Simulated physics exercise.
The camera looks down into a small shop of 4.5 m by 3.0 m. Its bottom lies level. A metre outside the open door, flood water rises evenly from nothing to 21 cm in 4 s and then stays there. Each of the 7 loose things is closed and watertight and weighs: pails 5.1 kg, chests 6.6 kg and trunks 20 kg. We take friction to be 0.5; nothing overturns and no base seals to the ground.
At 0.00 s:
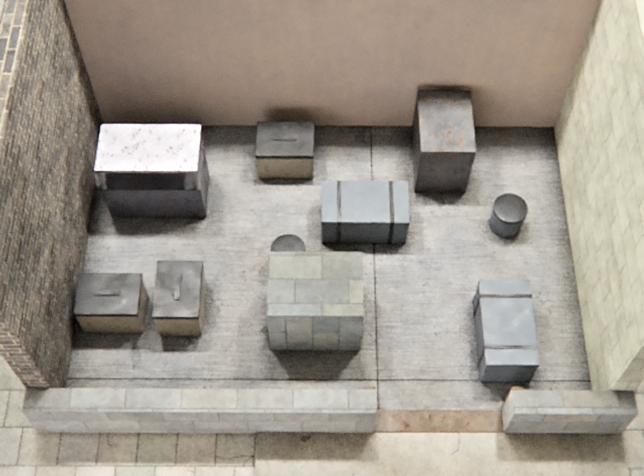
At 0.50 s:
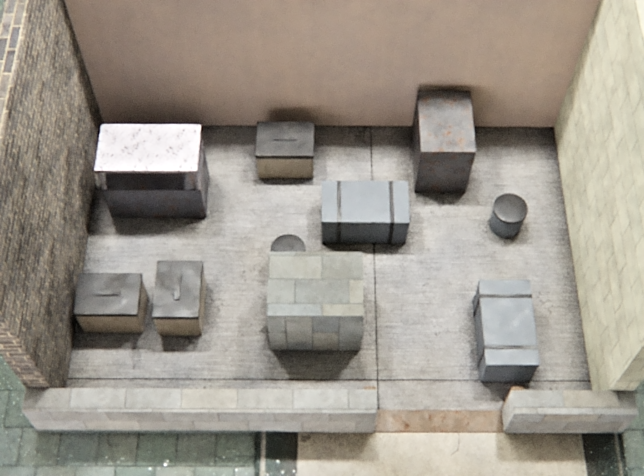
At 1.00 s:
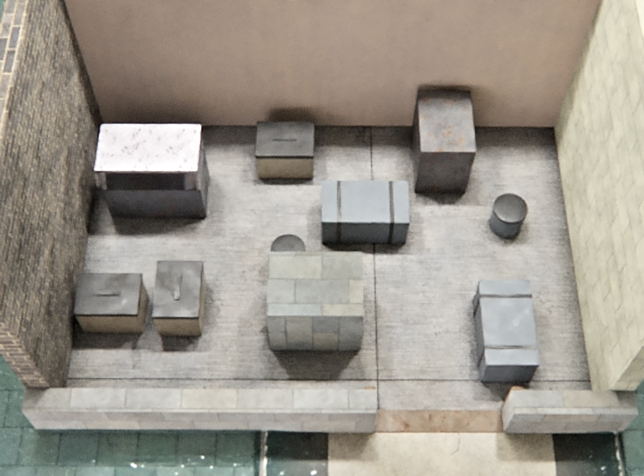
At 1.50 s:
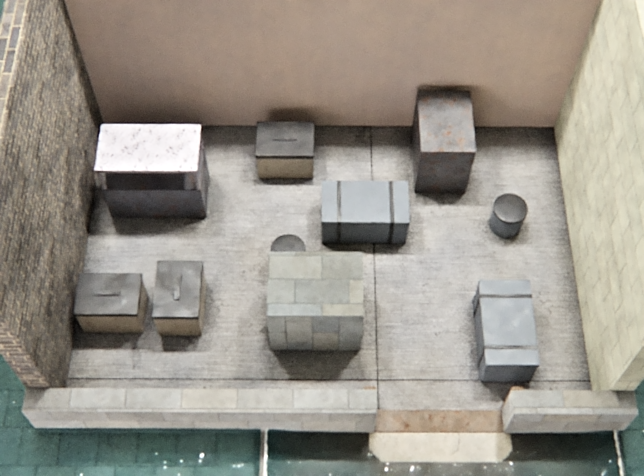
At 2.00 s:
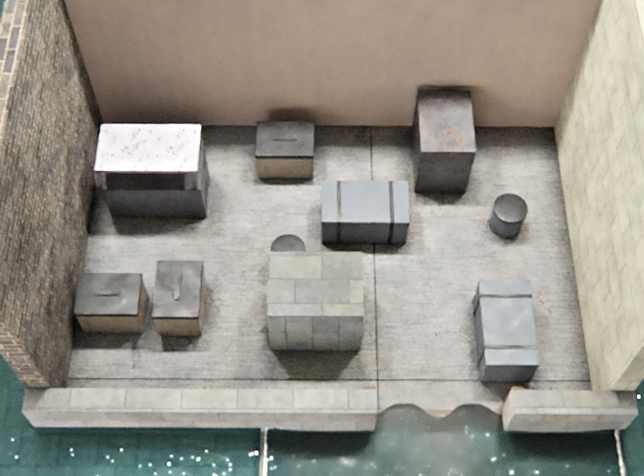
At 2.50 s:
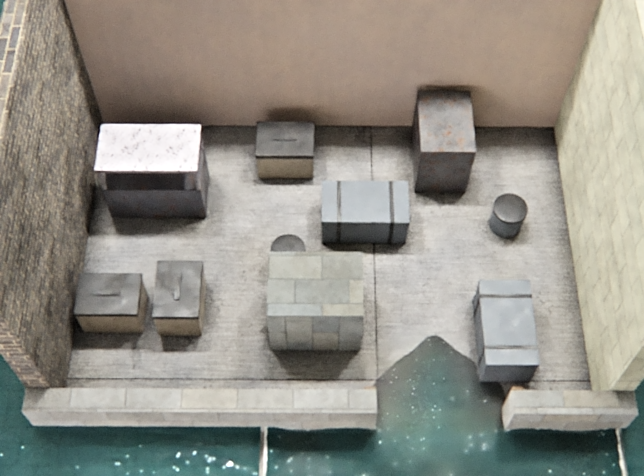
In a small walled room holding grey chests, boxes and block-like shapes that stay still, green water covers the paving outside the front wall, then enters through the doorway and forms a pointed patch on the floor just inside.
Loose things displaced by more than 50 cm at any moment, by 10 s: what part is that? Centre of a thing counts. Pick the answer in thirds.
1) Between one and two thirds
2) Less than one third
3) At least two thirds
(1) Between one and two thirds.
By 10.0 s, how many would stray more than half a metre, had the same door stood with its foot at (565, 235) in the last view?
In that case the number is 6.
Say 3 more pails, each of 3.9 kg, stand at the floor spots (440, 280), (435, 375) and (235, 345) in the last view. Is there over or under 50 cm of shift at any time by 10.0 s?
Note: Item 1 above threshold; item 2 above threshold; item 3 below threshold.
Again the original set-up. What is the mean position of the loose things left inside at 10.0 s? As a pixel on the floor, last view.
I'd say about (283, 252) in the last view.
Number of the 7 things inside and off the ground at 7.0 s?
2.
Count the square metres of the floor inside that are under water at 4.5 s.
Wet: Near 4.5 m2.
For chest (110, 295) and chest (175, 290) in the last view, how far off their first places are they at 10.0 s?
Net displacement, in order: 20 cm; 10 cm.
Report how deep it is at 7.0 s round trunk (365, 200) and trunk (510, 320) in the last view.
Around 6 cm and 5 cm.
After 3.5 s 0 of 7 are over 50 cm from their spots; 0 afloat.
After 4.5 s 0 of 7 are over 50 cm from their spots; 0 afloat.
After 7.0 s 4 of 7 are over 50 cm from their spots; 2 afloat.
After 10.0 s 2 of 7 are over 50 cm from their spots, and 4 have been at some point; 5 afloat.
